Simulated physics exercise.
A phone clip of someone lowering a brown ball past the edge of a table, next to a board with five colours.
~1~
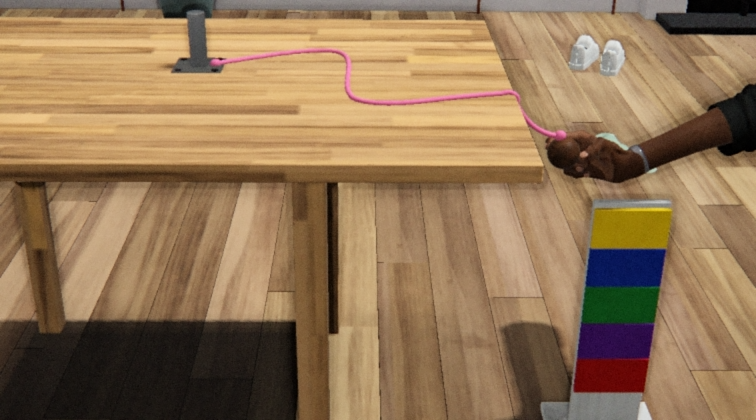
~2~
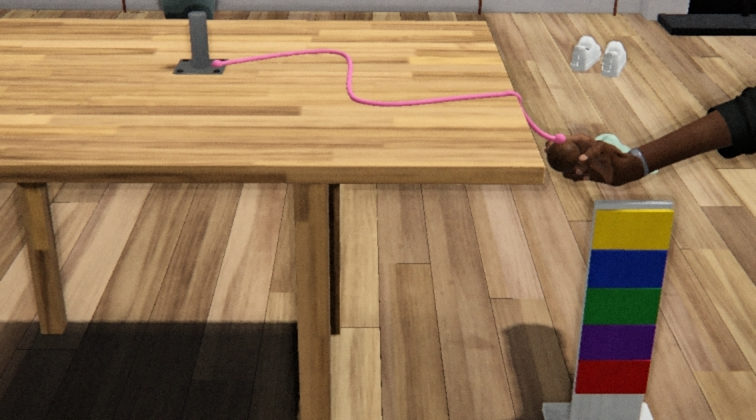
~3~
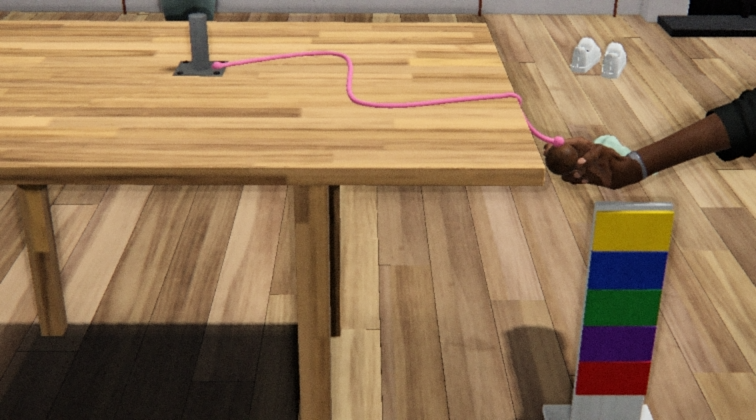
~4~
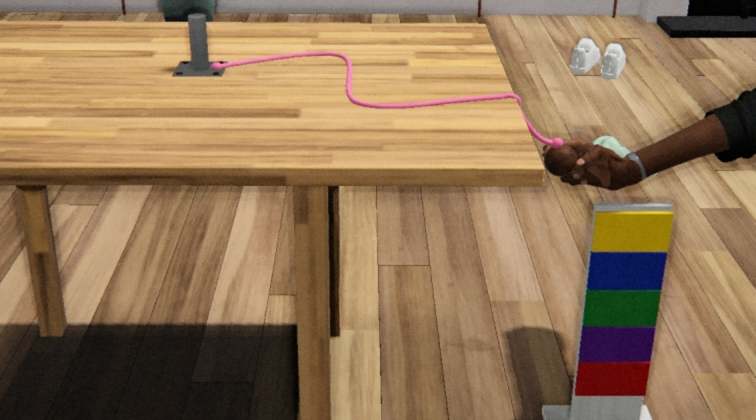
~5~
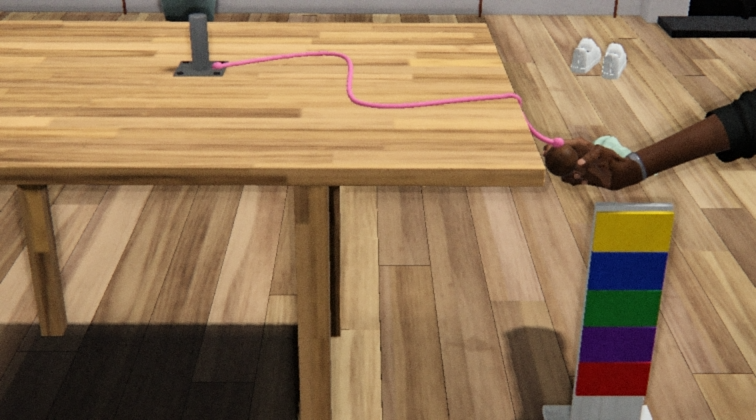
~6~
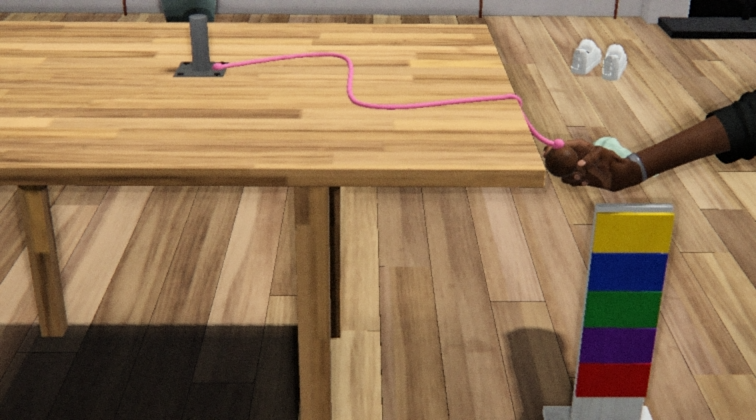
A dark-skinned hand reaching in from the right barely shifts beside the corner of a wooden table, seen from slightly above in a room with a plank floor. A pink cord curves from a grey stand on the tabletop to the hand, behind an upright board banded yellow, blue, green, purple and red. The view drifts very slightly at first, and the cord keeps its bends throughout.
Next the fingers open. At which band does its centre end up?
The lead holds its middle at green.
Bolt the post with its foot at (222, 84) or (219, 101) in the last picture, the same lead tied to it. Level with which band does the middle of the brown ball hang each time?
In that order: Purple; purple.
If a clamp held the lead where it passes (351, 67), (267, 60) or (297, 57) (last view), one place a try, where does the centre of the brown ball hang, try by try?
Near (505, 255), (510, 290) and (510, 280).
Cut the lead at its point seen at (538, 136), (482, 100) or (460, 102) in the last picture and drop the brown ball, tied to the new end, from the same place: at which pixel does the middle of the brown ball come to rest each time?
Try by try, around (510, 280), (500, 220) and (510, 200).
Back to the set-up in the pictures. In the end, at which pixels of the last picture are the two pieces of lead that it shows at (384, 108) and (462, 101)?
Near (512, 106) and (508, 177).
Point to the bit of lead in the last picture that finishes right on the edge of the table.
It lies at about (369, 106).
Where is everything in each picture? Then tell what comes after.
In the first picture, brown ball (563, 153); yellow (631, 230); blue (626, 269); green (621, 306); purple (616, 342); red (611, 377).
In the second picture, brown ball (563, 156); lead through (256, 59) (338, 53) (349, 81) (391, 105) (482, 96).
In the third picture, brown ball (561, 159).
In the fourth picture, brown ball (561, 160); lead through (256, 61) (337, 55) (349, 84) (391, 107) (482, 99).
In the fifth picture, brown ball (561, 160).
In the sixth picture, brown ball (562, 161); lead through (257, 62) (339, 56) (350, 84) (392, 108) (483, 100).
Soon after, ball near (497, 299); level with green.
Then, ball near (511, 295); level with green.
At rest, ball near (502, 297); level with green. At green.
